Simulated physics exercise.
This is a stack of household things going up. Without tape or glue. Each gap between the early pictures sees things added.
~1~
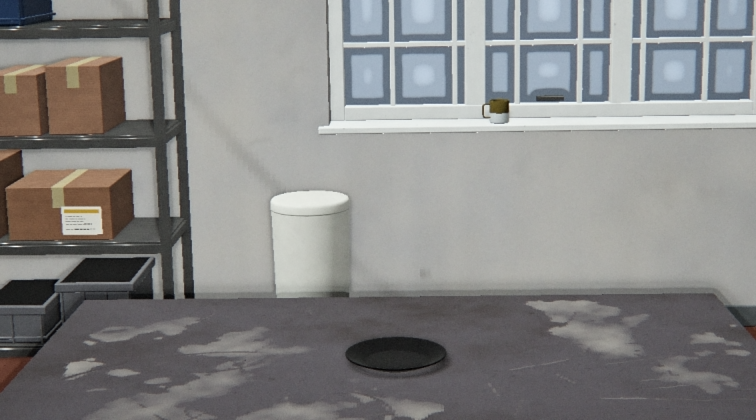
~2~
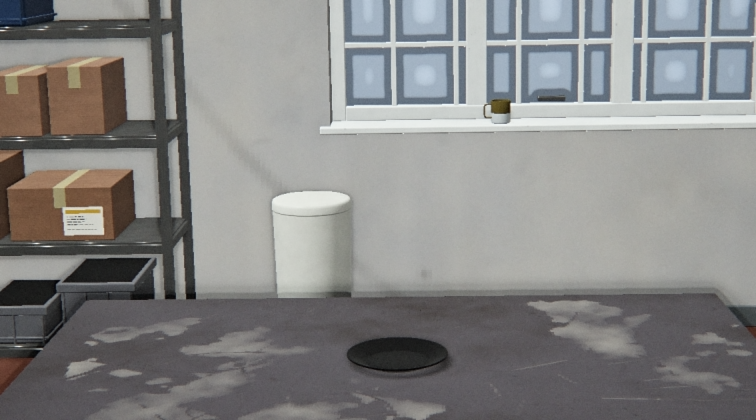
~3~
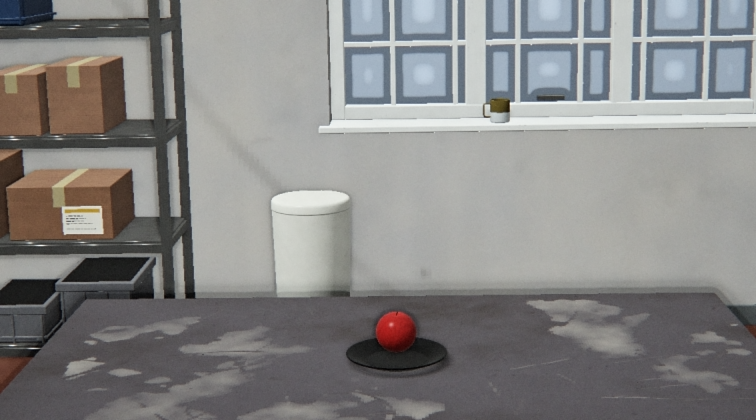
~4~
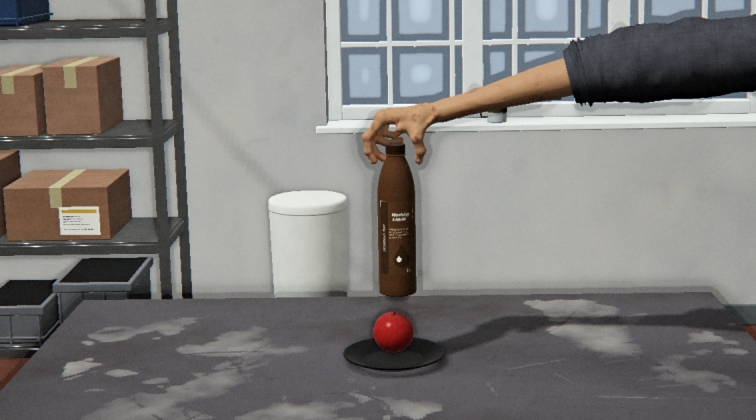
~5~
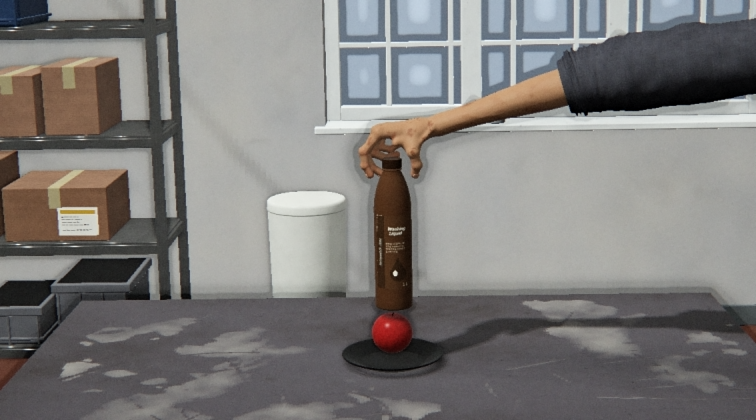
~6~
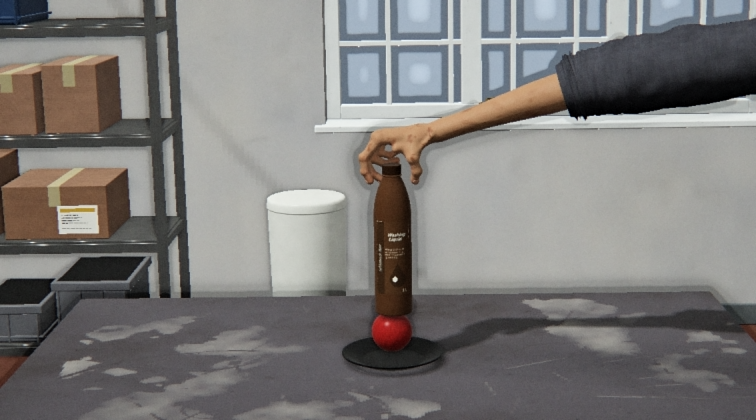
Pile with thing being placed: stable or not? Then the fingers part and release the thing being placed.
Looks like it isn't steady enough.
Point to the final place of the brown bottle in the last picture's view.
Roughly pixel (496, 338) in the last picture.
Then, 0.70 s after the last picture, brown bottle now fallen.
Then, 0.90 s after the last picture, things are still on the move.
At rest, fallen, brown bottle; the other 2 in place. Seen from the same camera at the end, brown bottle near (496, 338). The pile comes apart.
